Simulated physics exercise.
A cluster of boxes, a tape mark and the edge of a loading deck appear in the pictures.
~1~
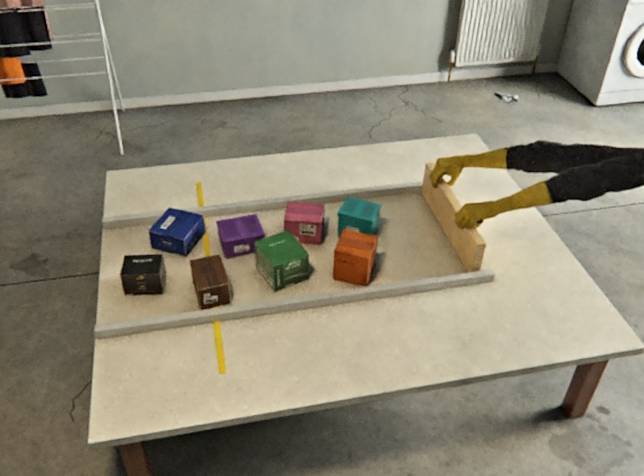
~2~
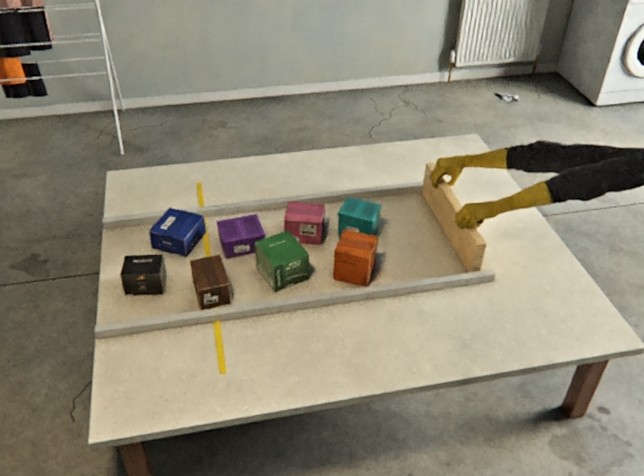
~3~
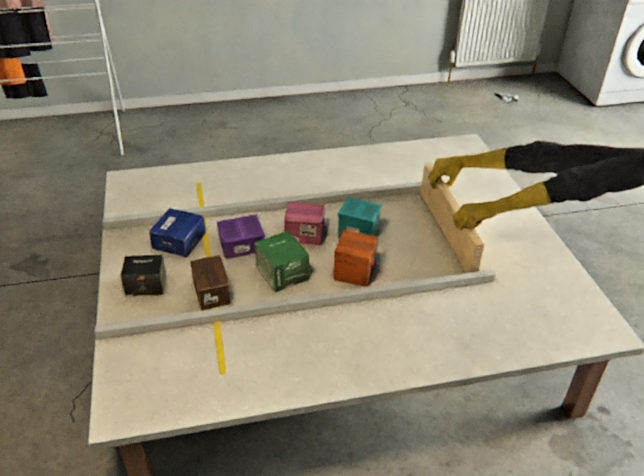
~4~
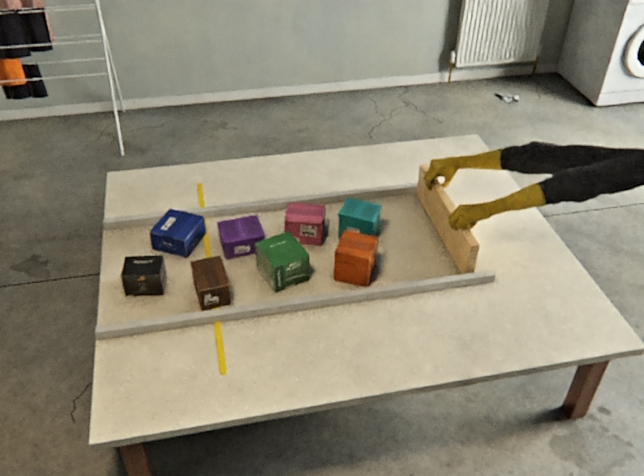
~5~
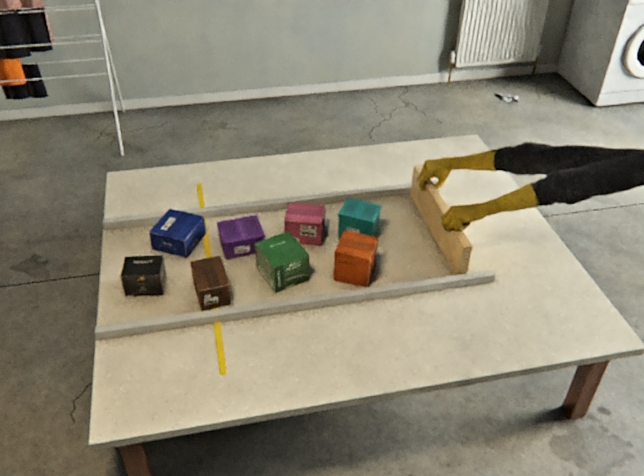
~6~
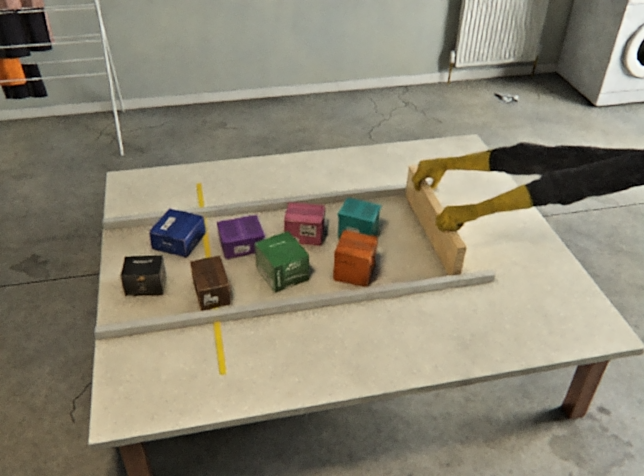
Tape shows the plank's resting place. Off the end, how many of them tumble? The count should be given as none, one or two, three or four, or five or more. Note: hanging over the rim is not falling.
Just one, or two at most, falls.
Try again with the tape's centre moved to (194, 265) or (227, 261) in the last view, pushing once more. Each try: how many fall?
Try 1: 3; try 2: 1.
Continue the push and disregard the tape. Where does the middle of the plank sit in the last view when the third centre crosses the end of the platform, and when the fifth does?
Around (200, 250); afterwards around (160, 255).
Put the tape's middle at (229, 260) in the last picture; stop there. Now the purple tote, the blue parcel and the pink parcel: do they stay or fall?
The purple tote keeps its place; the blue parcel is gone; and the pink parcel keeps its place.
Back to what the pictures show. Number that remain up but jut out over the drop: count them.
The total would be 2.
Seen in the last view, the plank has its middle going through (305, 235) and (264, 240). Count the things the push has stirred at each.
Up to then 6, and up to the other point 8.
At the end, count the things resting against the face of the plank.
In contact: 2.
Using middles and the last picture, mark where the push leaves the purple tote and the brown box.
You'll find the first one at (104, 252) and the second at (128, 299).
Early on, none off yet; black box at rest near (144, 276); blue parcel at rest near (178, 232); brown box at rest near (211, 283).
A while later, none off yet; black box at rest near (144, 276); blue parcel travelled about its own width near (146, 233); brown box travelled a little near (199, 285).
Finally, the number that fall off is one or two; lost, blue parcel.
